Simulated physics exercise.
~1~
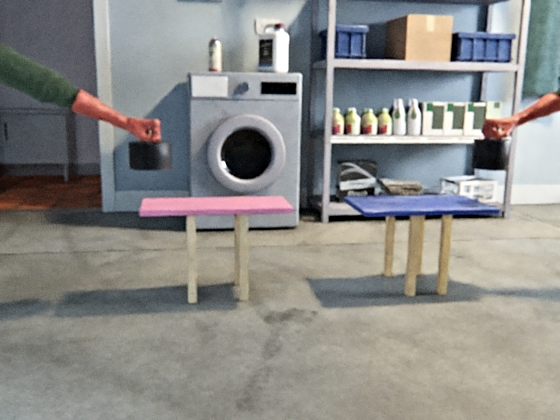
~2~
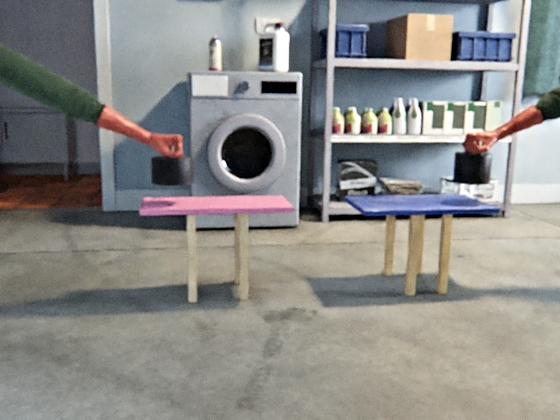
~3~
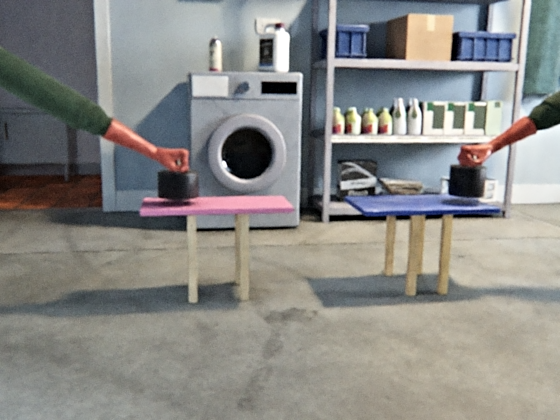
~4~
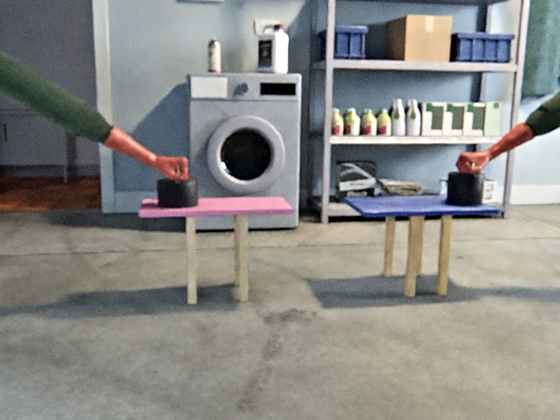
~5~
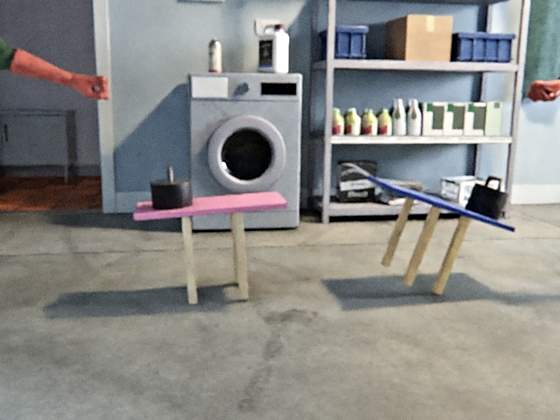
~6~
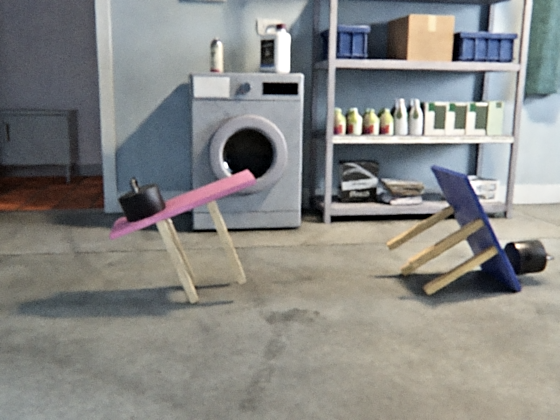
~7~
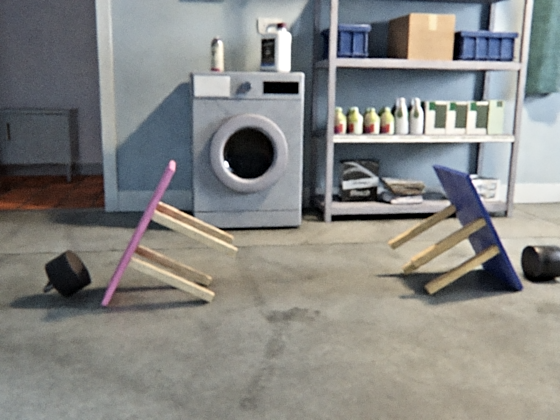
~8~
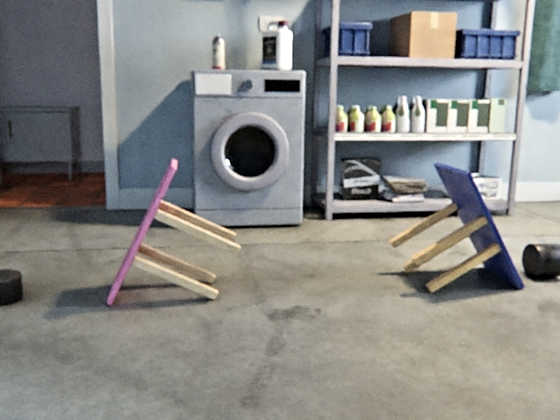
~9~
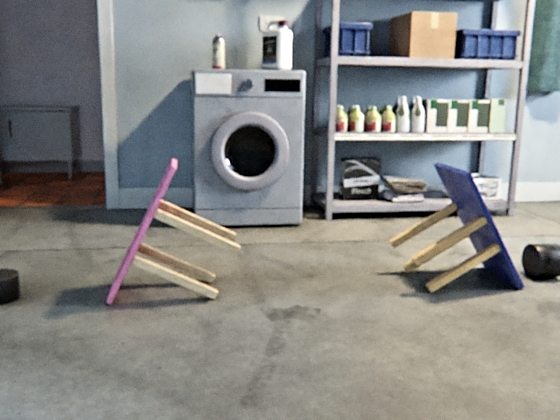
Two small stands tip outward and fall after hands set dark round objects on them.
